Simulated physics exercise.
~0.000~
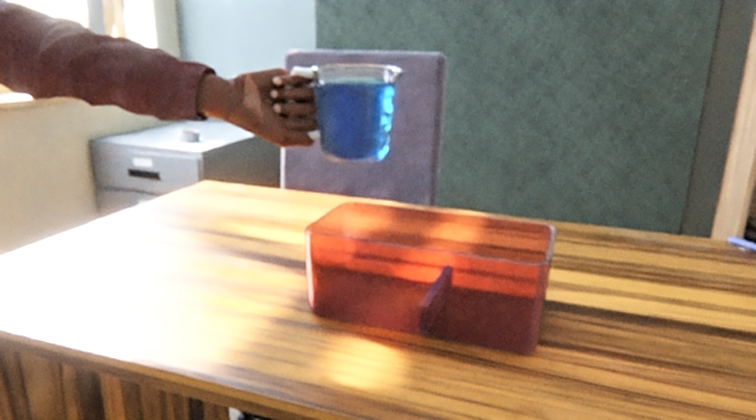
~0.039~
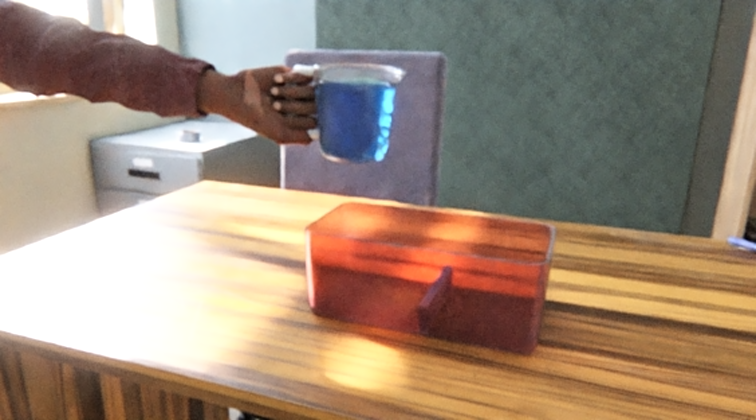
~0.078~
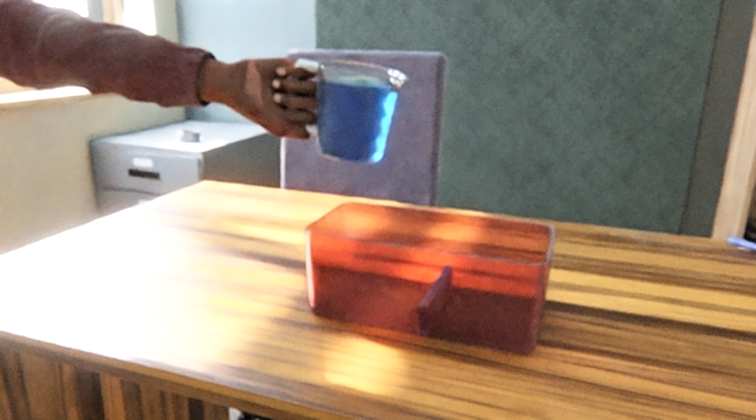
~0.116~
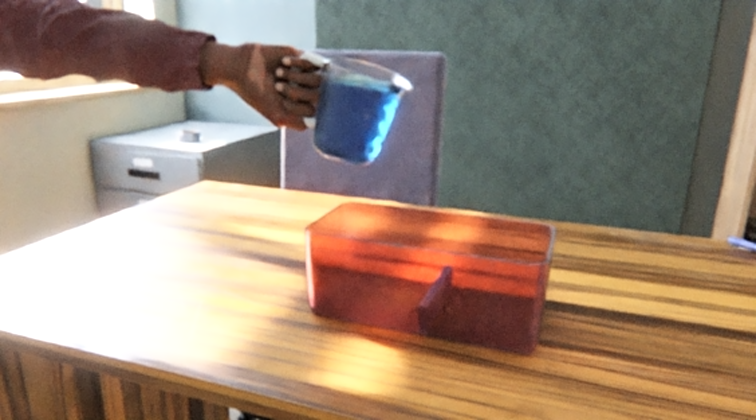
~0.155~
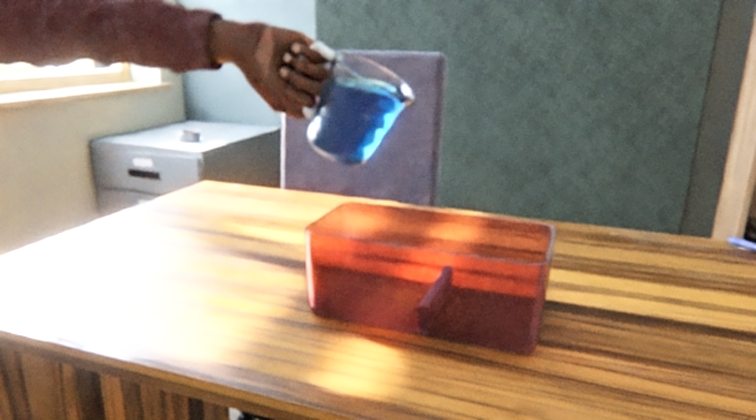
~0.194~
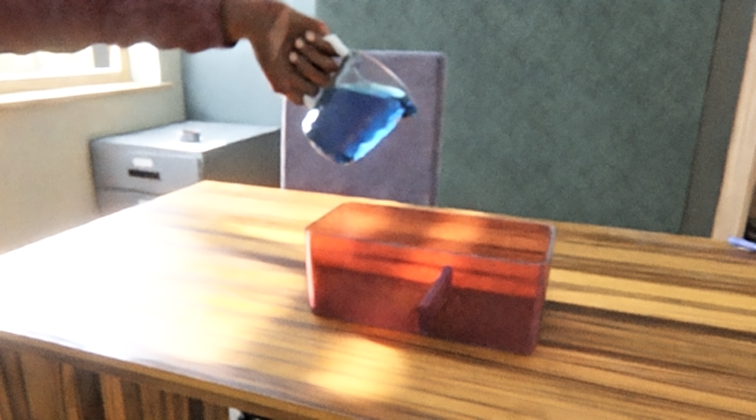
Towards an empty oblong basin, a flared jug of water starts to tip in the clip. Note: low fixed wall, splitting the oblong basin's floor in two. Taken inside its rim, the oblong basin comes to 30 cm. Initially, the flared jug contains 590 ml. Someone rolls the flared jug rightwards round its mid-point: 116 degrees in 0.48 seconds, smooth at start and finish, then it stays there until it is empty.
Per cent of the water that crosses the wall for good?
37 per cent.
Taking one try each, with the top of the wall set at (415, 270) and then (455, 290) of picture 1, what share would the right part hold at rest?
Roughly 85 per cent, then 20 per cent.
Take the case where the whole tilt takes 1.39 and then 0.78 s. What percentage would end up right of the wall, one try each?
Some 75 and 55 per cent, in that order.
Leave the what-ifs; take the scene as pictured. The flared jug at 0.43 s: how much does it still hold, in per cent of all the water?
38 %.
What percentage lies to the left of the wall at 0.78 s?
About 56 percent.
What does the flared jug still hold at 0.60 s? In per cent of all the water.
Some 4 per cent.
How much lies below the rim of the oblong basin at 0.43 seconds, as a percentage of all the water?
Near 32 in a hundred.
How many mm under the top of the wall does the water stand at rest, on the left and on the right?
Left side: Around 22 mm. Right side: Around 26 mm.
After 0.43 s the tilt is 113° and 38 per cent is still to pour, 7 is left of the wall and 24 right of it.
After 0.60 s the tilt is 116° and 4 per cent is still to pour, 49 is left of the wall and 35 right of it.
After 0.78 s the tilt is 116° and 0 per cent is still to pour, 56 is left of the wall and 36 right of it.
After 0.98 s the tilt is 116° and 0 per cent is still to pour, 57 is left of the wall and 37 right of it.
In the end 57 per cent lies left of the wall, 37 right of it and 5 outside.
